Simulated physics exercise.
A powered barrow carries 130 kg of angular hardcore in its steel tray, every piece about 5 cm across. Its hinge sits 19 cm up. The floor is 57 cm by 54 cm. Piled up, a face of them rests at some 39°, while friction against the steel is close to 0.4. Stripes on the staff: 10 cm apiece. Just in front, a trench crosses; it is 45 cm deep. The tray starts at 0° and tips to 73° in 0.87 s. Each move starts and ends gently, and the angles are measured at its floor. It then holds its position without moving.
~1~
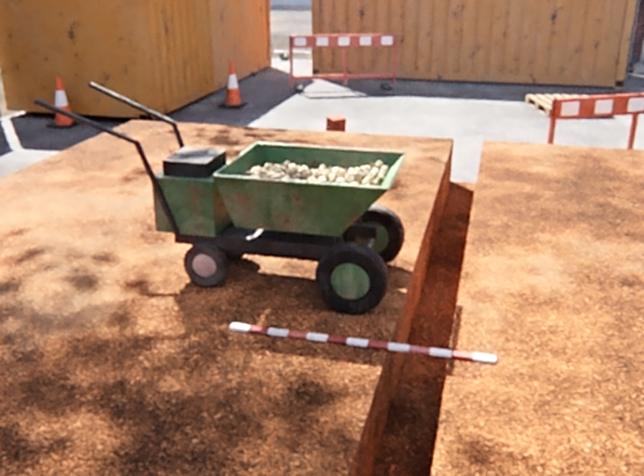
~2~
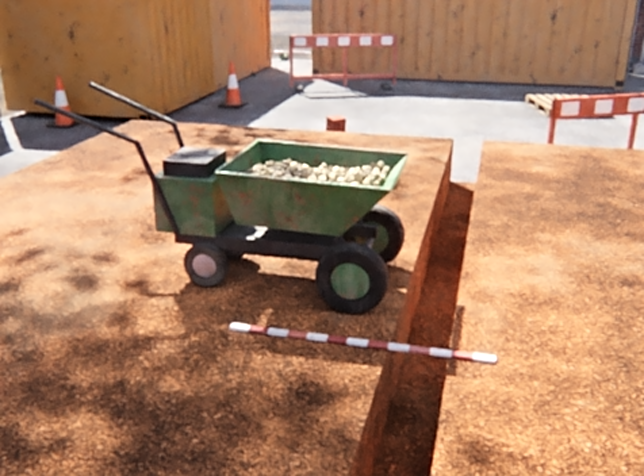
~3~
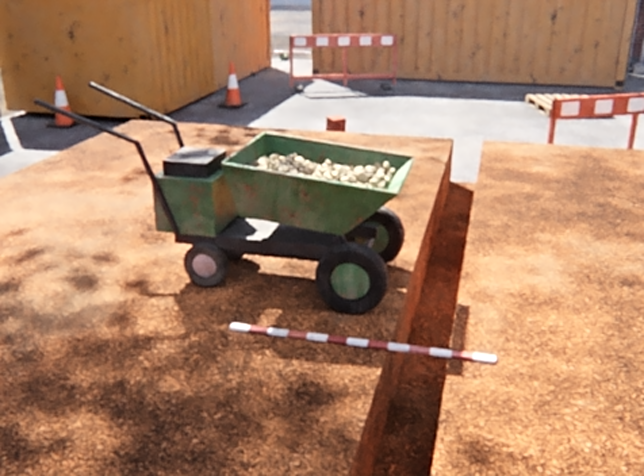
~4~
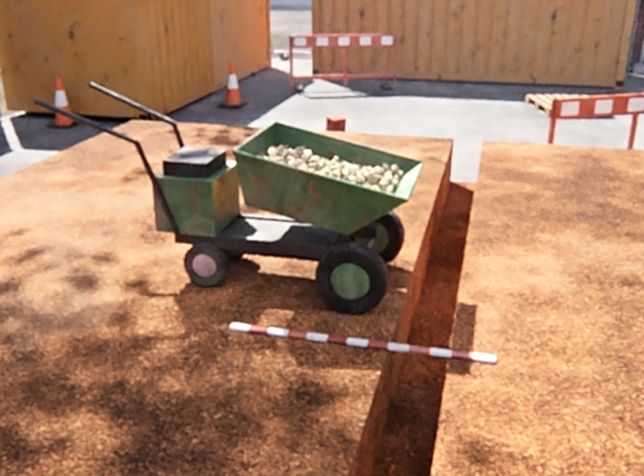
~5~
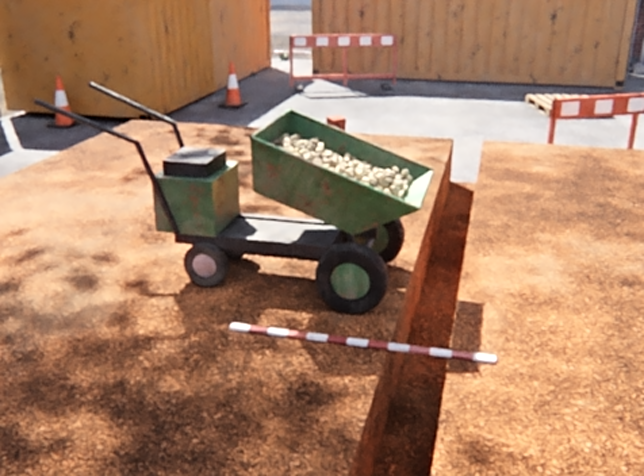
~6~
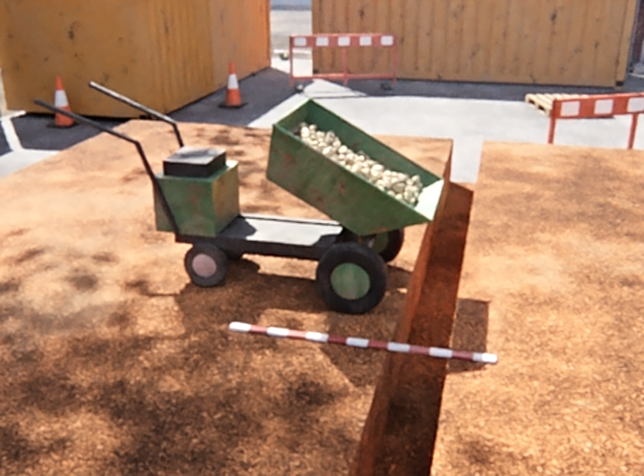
The green steel tray of a powered barrow, loaded with pale stones, sits level beside a narrow trench. It begins to tilt, slowly at first, its rear end rising off the frame while its front lip lowers toward the right, until it slants steeply with the stones still inside.
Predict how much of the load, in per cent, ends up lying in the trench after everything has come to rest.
Roughly 11 per cent of it.
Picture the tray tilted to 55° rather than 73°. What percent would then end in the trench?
It would be near 5 per cent.
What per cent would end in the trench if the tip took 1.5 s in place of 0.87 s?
Trench share: Approx. 10%.
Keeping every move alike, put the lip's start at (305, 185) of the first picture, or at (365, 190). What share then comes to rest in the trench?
About 95 and 40 per cent.
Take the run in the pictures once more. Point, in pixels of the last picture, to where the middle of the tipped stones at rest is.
(506, 298).
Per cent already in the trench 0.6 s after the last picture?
Around 0 per cent of it, at that instant.
Then, 0.3 s after the last picture the floor is at 61°, 100 % in the tray; the foremost stones are at (451, 238).
Then, 0.6 s after the last picture the floor is at 73°, 69 % in the tray, 31 % past the trench; the foremost stones are at (526, 308).
Then, 1.0 s after the last picture the floor is at 73°, 24 % in the tray, 1 % in the trench, 75 % past the trench; the foremost stones are at (634, 300).
Then, 2.9 s after the last picture the floor is at 73°, 11 % in the tray, 11 % in the trench, 78 % past the trench; the foremost stones are past the picture's edge.
